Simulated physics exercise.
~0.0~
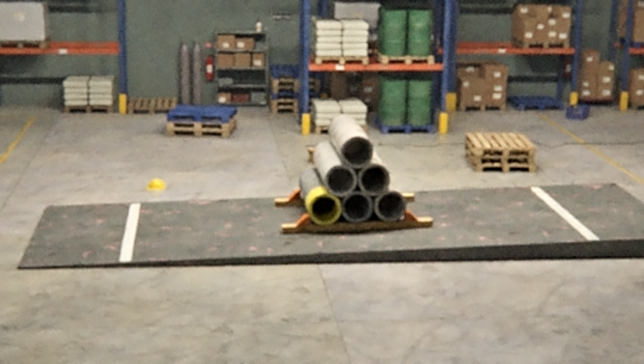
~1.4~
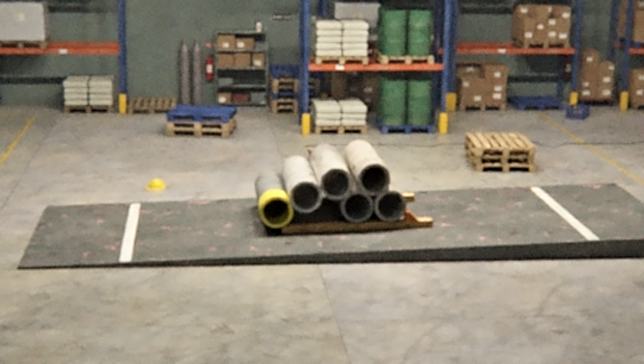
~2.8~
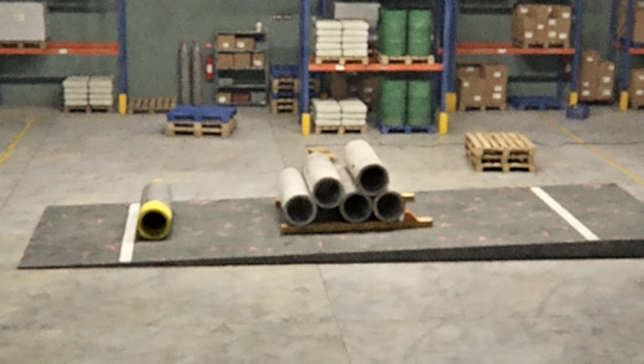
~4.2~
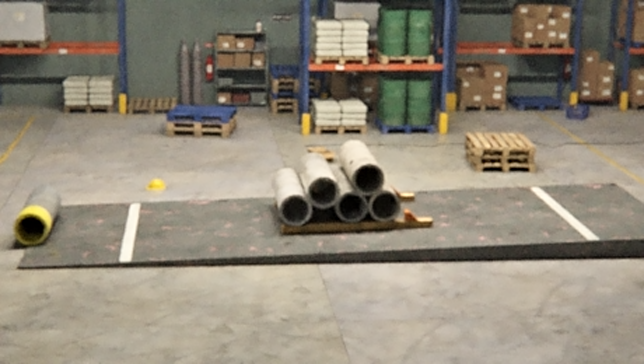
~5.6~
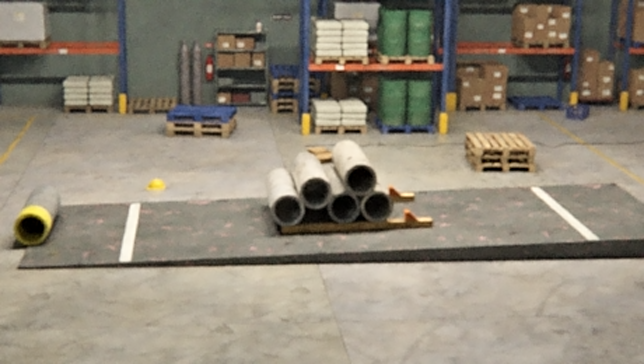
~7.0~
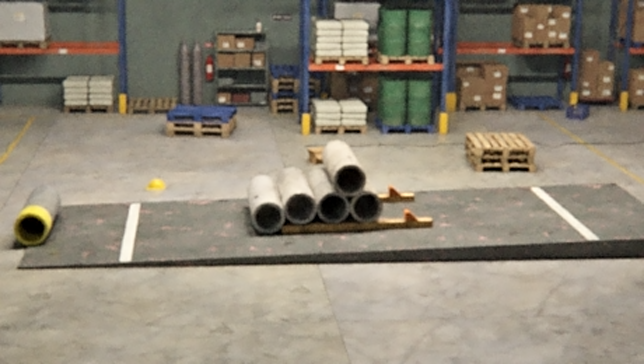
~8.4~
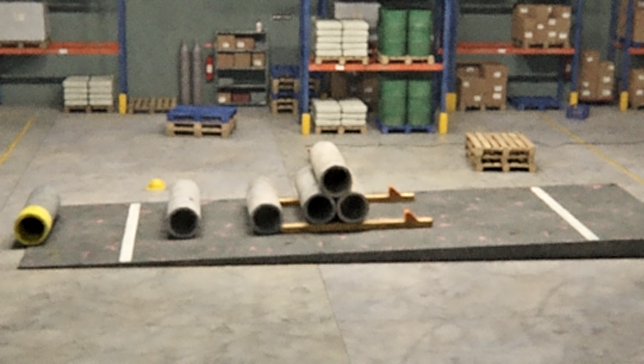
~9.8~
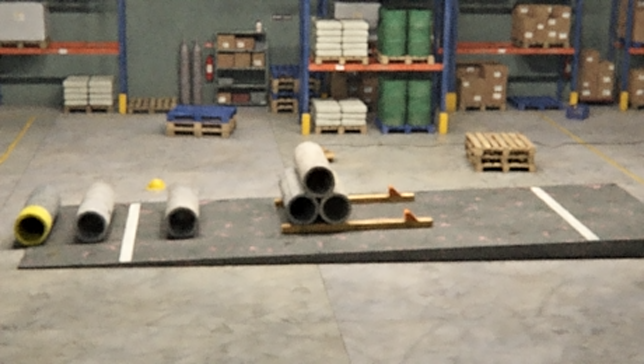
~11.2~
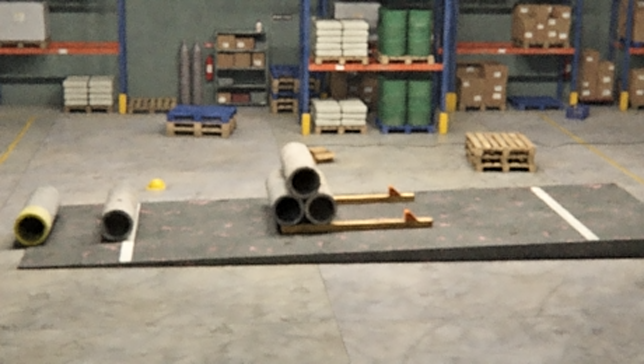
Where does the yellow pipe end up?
The yellow pipe ends up past the white line on the left.
